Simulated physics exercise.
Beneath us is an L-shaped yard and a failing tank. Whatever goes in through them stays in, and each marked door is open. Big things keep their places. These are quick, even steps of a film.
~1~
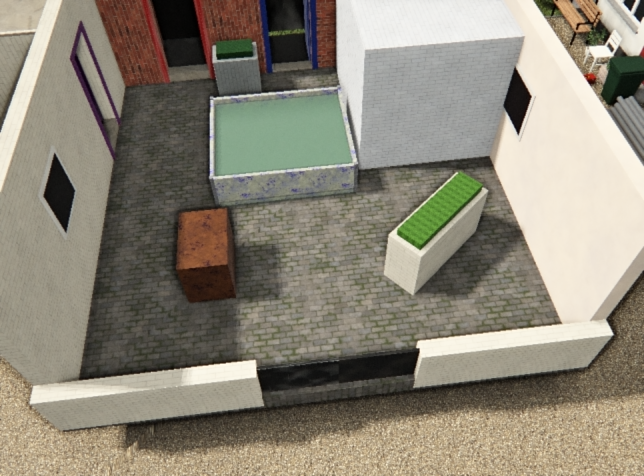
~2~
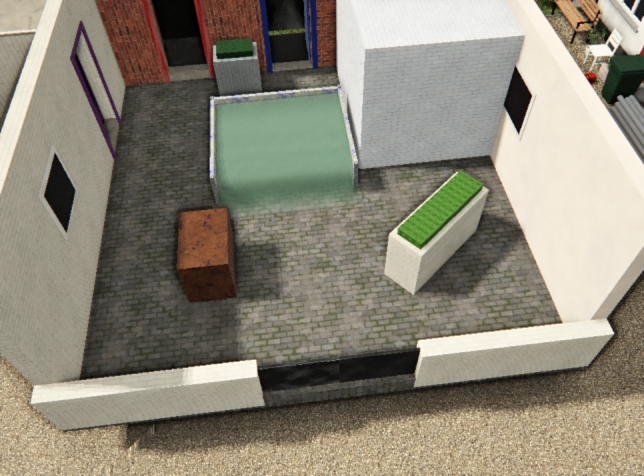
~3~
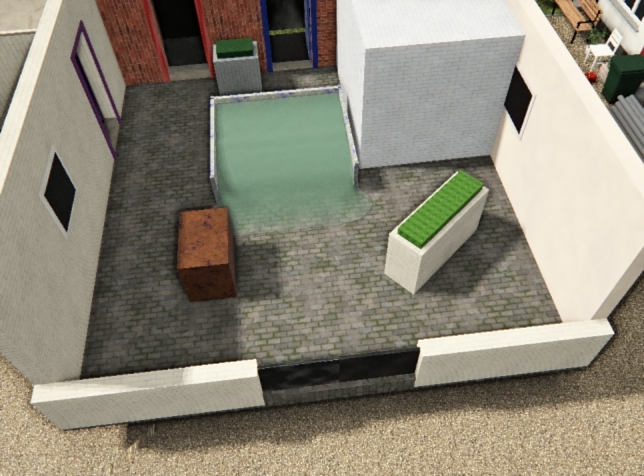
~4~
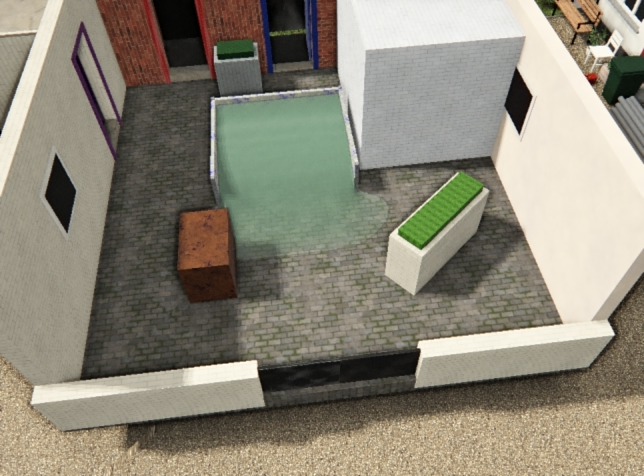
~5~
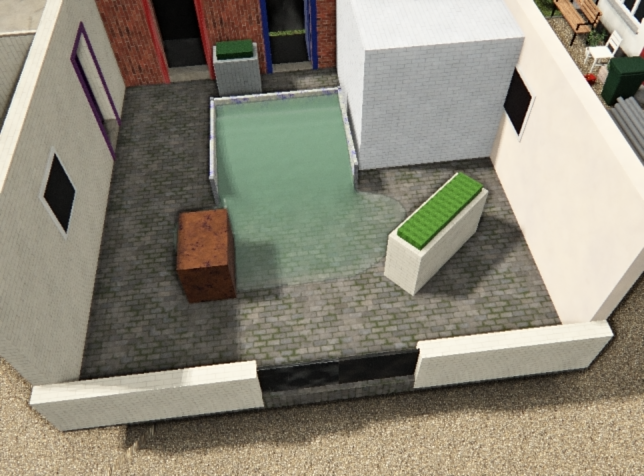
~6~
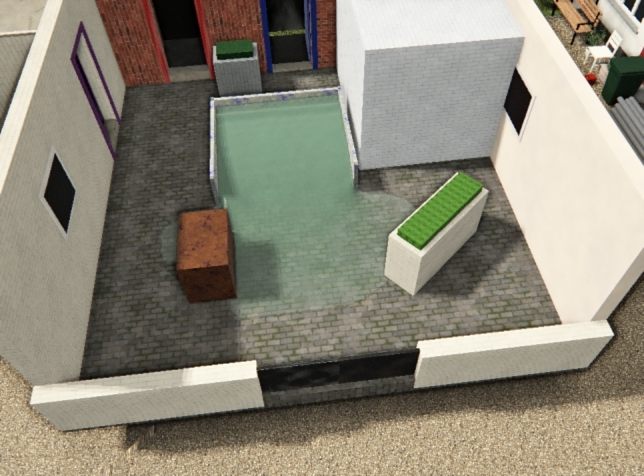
In a walled yard, green water pours from an open tank and spreads across the paving.
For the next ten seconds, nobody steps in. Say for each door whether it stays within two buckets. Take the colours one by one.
The blue door never exceeds two buckets; the purple door never exceeds two buckets; the red door never exceeds two buckets.
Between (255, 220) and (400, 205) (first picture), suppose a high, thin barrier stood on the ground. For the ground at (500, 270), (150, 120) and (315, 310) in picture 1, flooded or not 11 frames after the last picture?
The first spot is untouched, the second untouched, the third swamped.
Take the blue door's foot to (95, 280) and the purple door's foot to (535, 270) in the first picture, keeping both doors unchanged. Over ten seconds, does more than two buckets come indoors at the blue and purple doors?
Blue door exceeds the limit; purple door stays within it.
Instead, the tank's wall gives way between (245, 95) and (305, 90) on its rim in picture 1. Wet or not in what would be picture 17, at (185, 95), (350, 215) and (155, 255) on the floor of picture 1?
Submerged, bone-dry, bone-dry.
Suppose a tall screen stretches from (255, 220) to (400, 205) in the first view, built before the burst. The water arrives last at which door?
That is the one in blue.
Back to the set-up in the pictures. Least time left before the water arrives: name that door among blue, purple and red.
My pick is the one in purple.
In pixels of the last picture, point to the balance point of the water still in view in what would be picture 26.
About (292, 264).
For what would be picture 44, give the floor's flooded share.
Near 85 in a hundred.
A moment on, water covers 35 % of the floor; the blue door not reached, the purple door not reached, the red door not reached.
Next, water covers 45 % of the floor; the blue door not reached, the purple door not reached, the red door not reached.
Then, water covers 70 % of the floor; the blue door not reached, the purple door wet at the sill, nothing in, the red door not reached.
Later, water covers 85 % of the floor; the blue door not reached, the purple door wet at the sill, nothing in, the red door wet at the sill, nothing in.
In the end, water covers 95 % of the floor; the blue door wet at the sill, nothing in, the purple door wet at the sill, nothing in, the red door wet at the sill, nothing in.
